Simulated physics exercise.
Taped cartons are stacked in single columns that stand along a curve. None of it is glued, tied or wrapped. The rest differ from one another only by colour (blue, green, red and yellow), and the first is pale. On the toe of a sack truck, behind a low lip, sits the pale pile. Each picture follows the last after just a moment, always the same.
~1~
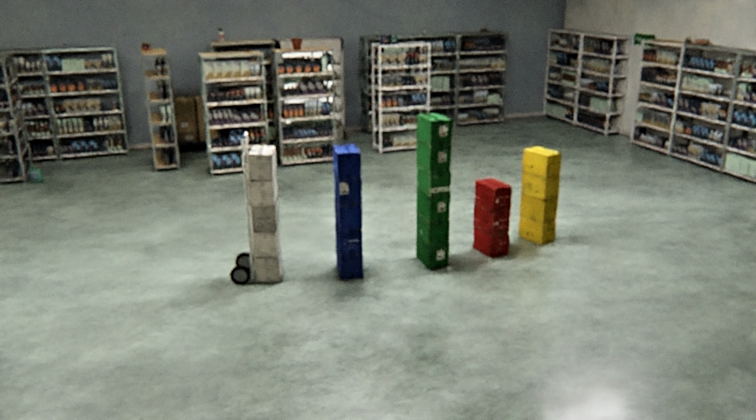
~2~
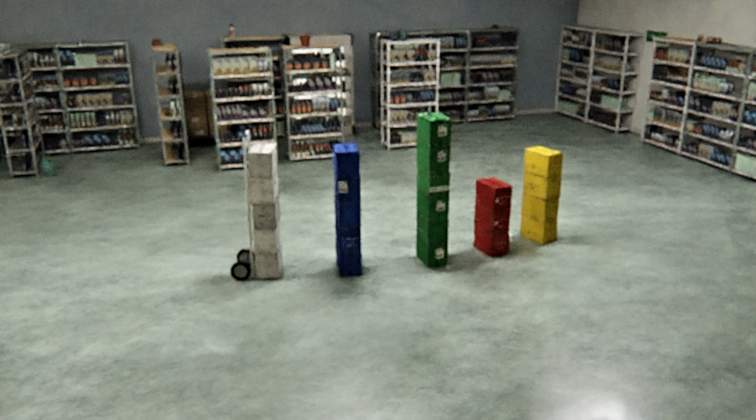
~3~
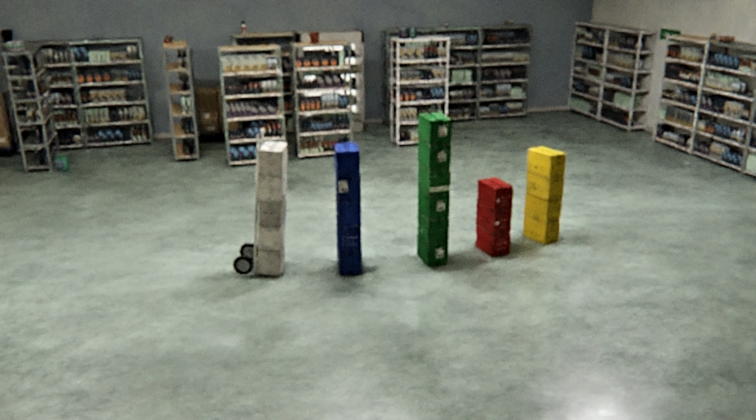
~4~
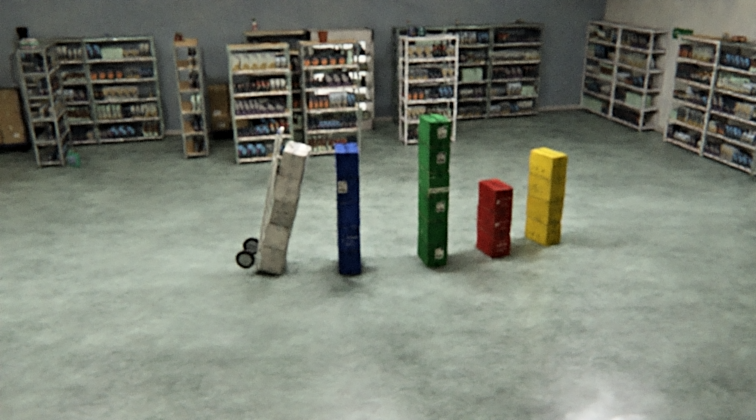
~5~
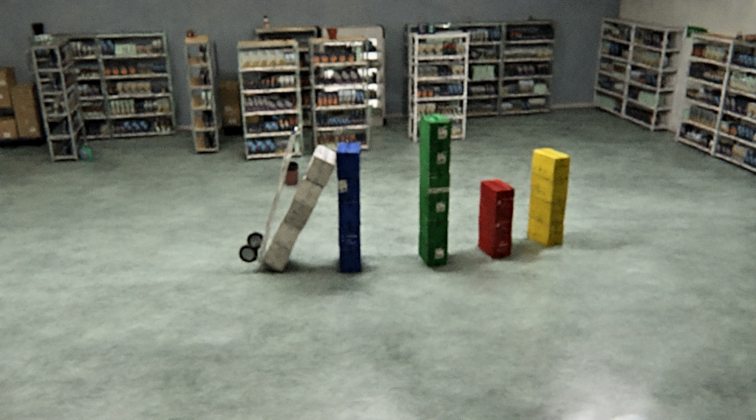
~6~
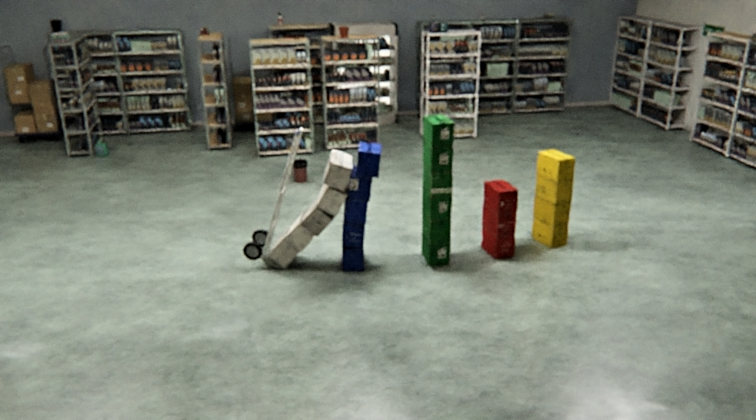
The video shows five columns of stacked cartons, white, blue, green, red and yellow, in a room lined with shelves; the wheeled truck and its pale stack lean rightward, and then the top of the blue column tilts right.
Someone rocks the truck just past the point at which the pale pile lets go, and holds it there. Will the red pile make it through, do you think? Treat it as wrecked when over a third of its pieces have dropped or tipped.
I reckon it goes over.
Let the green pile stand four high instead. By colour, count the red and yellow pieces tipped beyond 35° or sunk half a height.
The counts are red 2, yellow 3.
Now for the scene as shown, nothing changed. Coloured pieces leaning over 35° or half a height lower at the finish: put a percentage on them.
95 %, roughly.
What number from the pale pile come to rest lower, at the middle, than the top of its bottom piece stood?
Pale piece tally: 4.
Soon, 5 of the pale pile down; none of the 3 red cartons down (0 of 18 in all colours); top red carton unmoved; top blue carton tipped clearly, half its height lower.
A while on, 5 of the pale pile down; none of the 3 red cartons down (9 of 18 in all colours); top red carton tipped barely; top green carton tipped steeply, about its own height lower.
Towards the end, 5 of the pale pile down; 3 of the 3 red cartons down (17 of 18 in all colours); top red carton tipped clearly, about its own height lower; top green carton upside down.
Finally, 5 of the pale pile down; 3 of the 3 red cartons down (17 of 18 in all colours); top red carton tipped well over, about its own height lower; top blue carton upside down. Seen by the last camera, middles, top red carton near (550, 211), top blue carton near (420, 286).
